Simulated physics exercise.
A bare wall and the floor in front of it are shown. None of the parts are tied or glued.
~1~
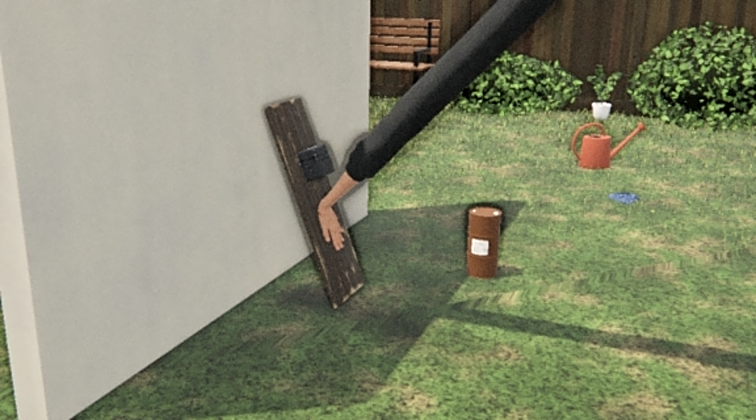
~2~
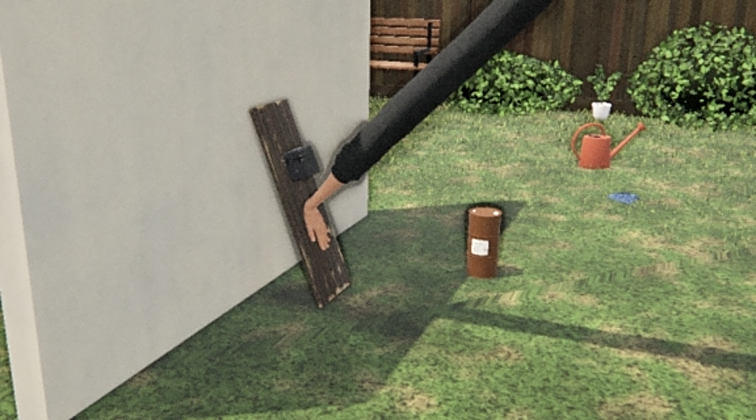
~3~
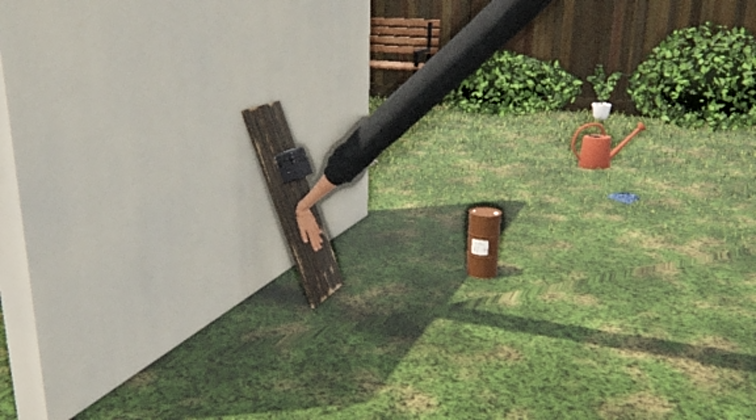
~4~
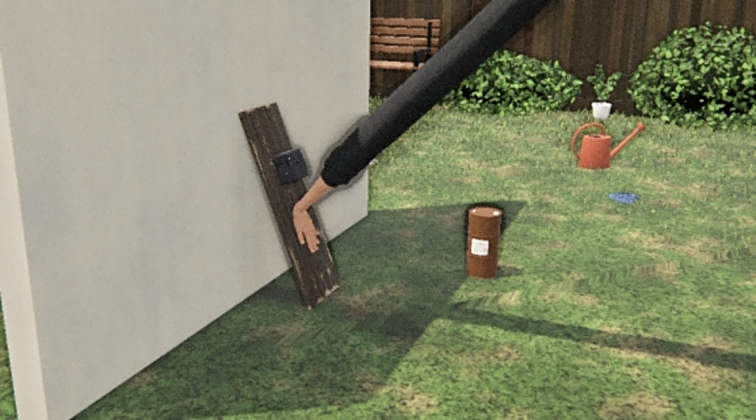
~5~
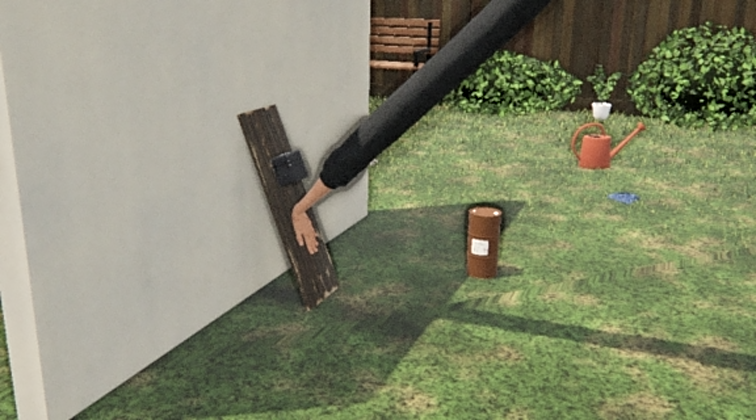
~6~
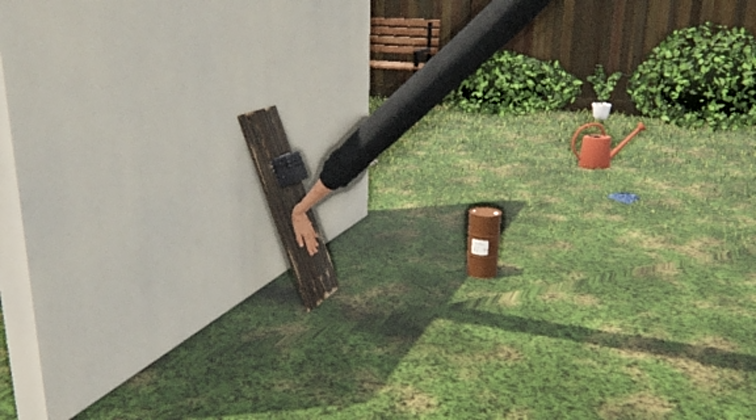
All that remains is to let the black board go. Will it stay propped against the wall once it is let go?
It does not budge.
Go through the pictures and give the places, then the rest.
The first frame shows on its way; black board (317, 201); brown canister (484, 243).
The second frame shows on its way; black board (303, 201); brown canister (484, 243).
The third frame shows on its way; black board (295, 202); brown canister (484, 243).
The fourth frame shows on its way; black board (292, 204); brown canister (484, 243).
The fifth frame shows propped up under the hand; black board (291, 206); brown canister (484, 243).
The sixth frame shows propped up under the hand; black board (291, 207); brown canister (484, 243).
Then, 0.20 s on from there, no change.
Then, 0.50 s on from there, black board resting near (291, 207).
In the end, both unmoved. At the end, from the last picture's camera, black board near (291, 207). The board stays up.
